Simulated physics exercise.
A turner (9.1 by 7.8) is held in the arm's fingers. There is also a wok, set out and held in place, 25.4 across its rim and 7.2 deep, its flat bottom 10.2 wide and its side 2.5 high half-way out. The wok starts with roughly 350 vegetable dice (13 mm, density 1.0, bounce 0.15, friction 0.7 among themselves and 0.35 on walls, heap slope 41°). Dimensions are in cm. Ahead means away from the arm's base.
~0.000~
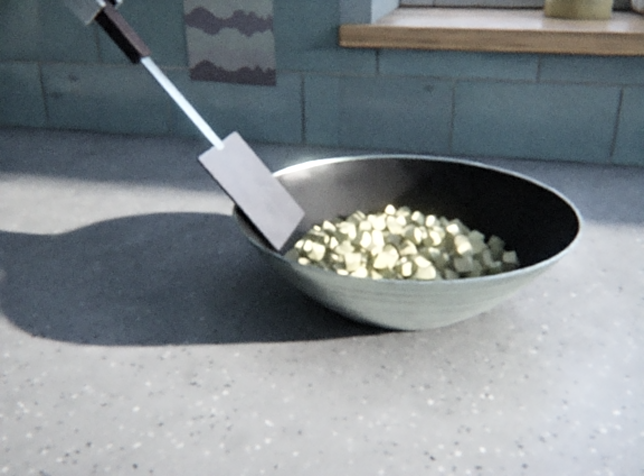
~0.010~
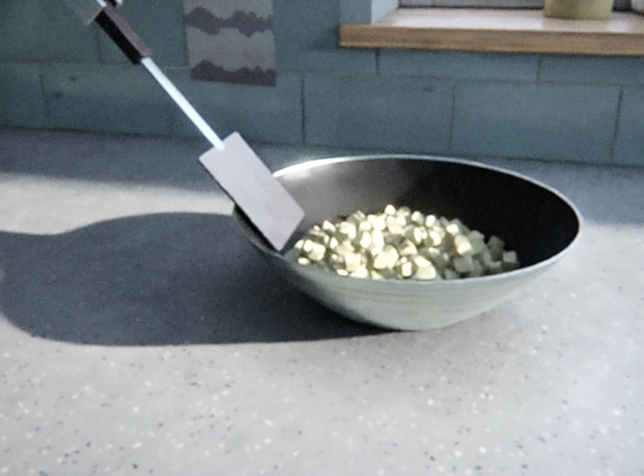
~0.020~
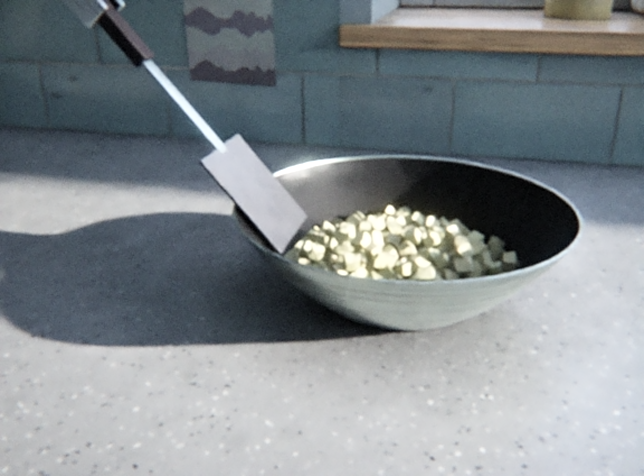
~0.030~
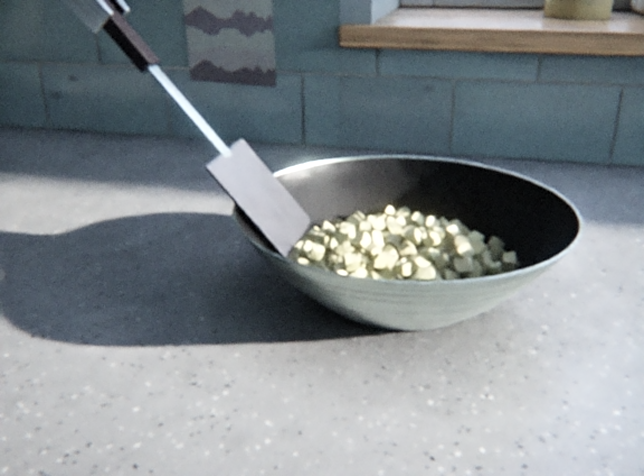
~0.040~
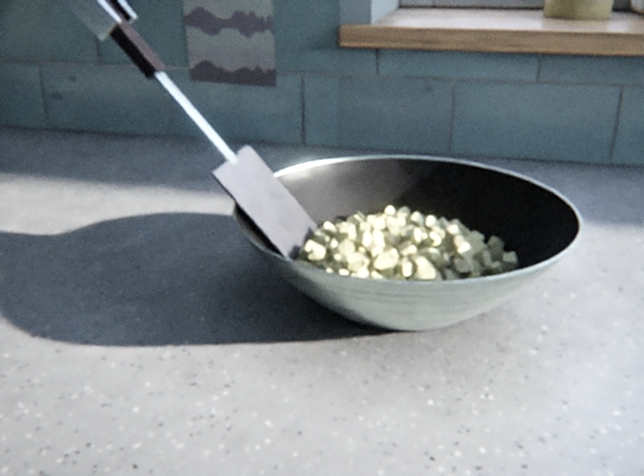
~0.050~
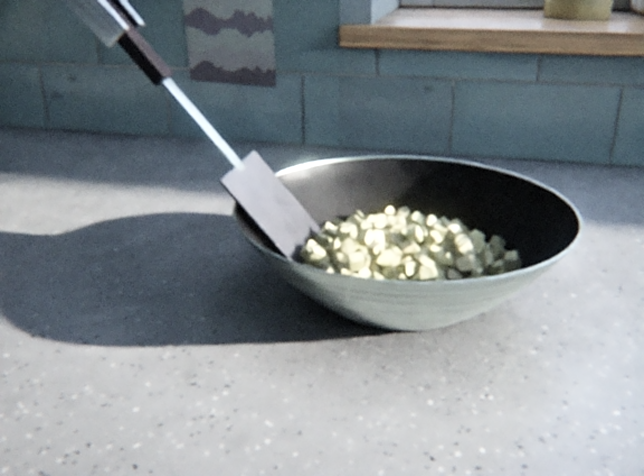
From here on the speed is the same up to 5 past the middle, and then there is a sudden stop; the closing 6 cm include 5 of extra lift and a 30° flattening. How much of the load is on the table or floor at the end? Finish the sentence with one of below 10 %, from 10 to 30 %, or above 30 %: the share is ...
The share is below 10 %.
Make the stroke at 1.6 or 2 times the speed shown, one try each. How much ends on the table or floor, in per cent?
Roughly 15 per cent on the first try and 25 per cent on the second.
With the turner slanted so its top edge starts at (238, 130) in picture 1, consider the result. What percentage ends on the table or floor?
Roughly 5 percent ends on the table or floor.
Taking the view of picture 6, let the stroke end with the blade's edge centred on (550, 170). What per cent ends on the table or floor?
I'd estimate about 60 per cent.
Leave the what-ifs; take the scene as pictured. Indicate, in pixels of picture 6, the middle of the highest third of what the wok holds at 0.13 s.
Near (492, 246).
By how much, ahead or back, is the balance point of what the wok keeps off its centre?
I'd say it's roughly 4.5 cm toward the front.
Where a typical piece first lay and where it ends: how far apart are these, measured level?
Somewhere near 5 centimetres, I reckon.
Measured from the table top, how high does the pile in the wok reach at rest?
Peak at rest, approximately 8.5 centimetres.
After 0.13 s, sloping 49°, highest piece 9 above the table; 347 in the wok.
After 0.21 s, sloping 36°, highest piece 10 above the table; 339 in the wok, 8 on the blade or in flight.
After 0.45 s, sloping 19°, highest piece 9 above the table; 327 in the wok, 20 on the table or floor.
After 1.50 s, sloping 19°, highest piece 8 above the table; 327 in the wok, 20 on the table or floor.
At rest, 327 in the wok, 20 on the table or floor. That is 6 % on the table or floor.
